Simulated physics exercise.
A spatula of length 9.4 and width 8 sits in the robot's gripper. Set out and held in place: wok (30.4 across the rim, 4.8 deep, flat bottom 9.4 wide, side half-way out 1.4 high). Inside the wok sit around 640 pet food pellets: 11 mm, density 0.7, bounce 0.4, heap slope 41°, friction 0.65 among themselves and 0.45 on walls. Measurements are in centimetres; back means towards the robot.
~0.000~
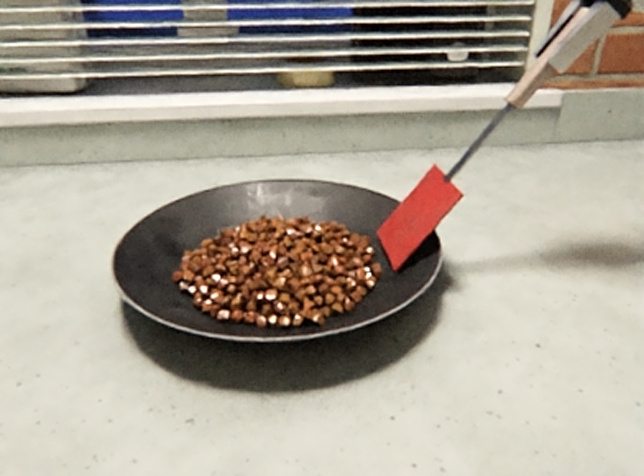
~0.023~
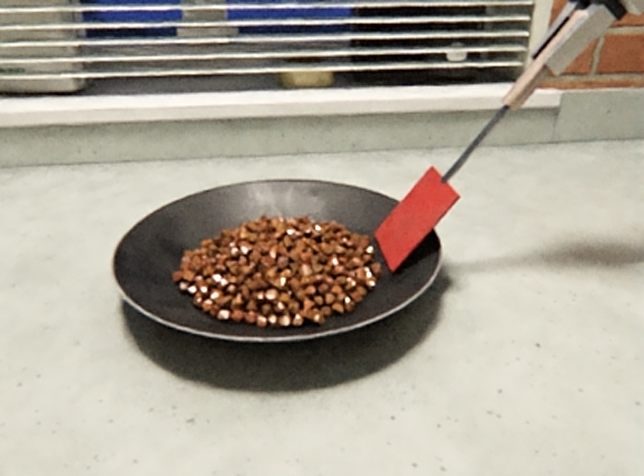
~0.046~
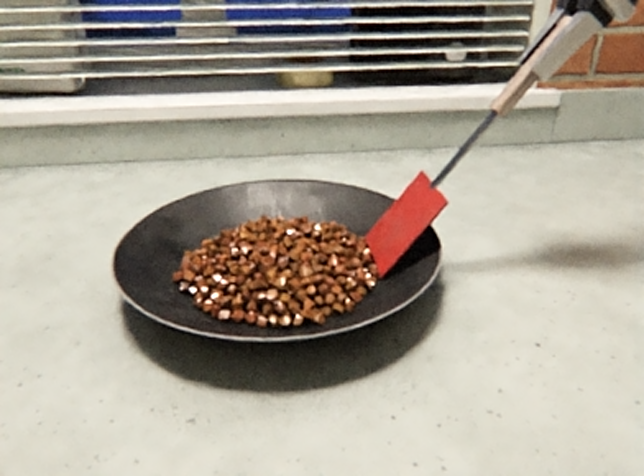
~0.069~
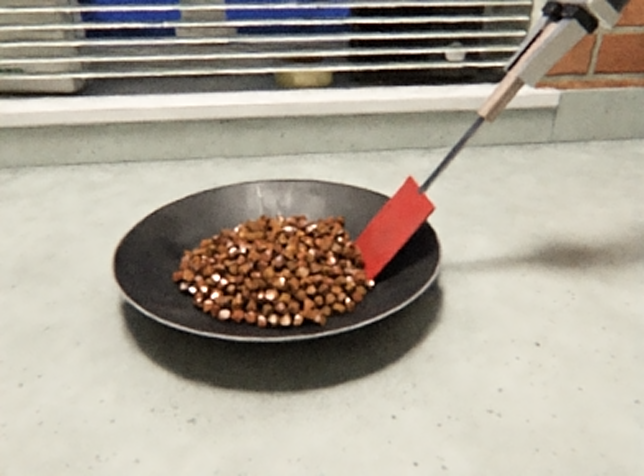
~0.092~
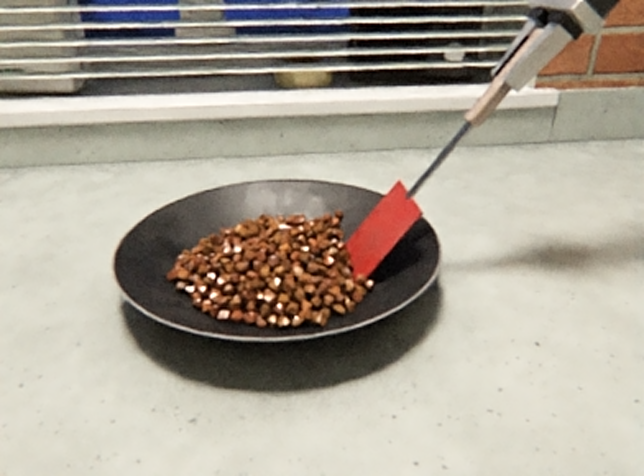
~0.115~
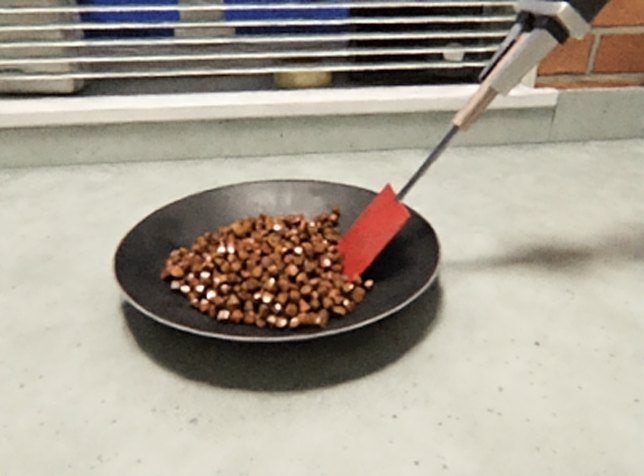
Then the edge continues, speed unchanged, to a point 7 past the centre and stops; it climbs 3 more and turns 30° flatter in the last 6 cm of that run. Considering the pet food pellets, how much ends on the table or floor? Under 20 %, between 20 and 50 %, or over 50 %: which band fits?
The band that fits is under 20 %.
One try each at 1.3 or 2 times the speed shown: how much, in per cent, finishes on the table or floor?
I'd say near 5 and then near 15 per cent.
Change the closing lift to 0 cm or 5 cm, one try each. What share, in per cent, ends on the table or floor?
It works out to some 10 per cent for the first setting and some 0 per cent for the second.
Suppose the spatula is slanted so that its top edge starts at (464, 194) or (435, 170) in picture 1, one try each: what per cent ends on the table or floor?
First try around 5 percent, second around 5 percent.
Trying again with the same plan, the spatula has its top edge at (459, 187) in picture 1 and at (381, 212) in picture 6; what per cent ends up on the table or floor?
Some 10 percent ends up on the table or floor.
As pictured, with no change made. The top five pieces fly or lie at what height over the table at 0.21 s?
Around 5 cm above the table.
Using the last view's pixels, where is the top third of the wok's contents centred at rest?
(170, 246).
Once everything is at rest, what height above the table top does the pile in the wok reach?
Height at rest: Roughly 7.5 cm.
By 0.21 s, sloping 53°, highest piece 5 above the table; 638 in the wok.
By 0.31 s, sloping 40°, highest piece 6 above the table; 638 in the wok.
By 0.56 s, sloping 23°, highest piece 7 above the table; 633 in the wok, 5 on the table or floor.
By 1.61 s, sloping 23°, highest piece 7 above the table; 632 in the wok, 6 on the table or floor.
Final count, 632 in the wok, 6 on the table or floor. That is 1 % on the table or floor.
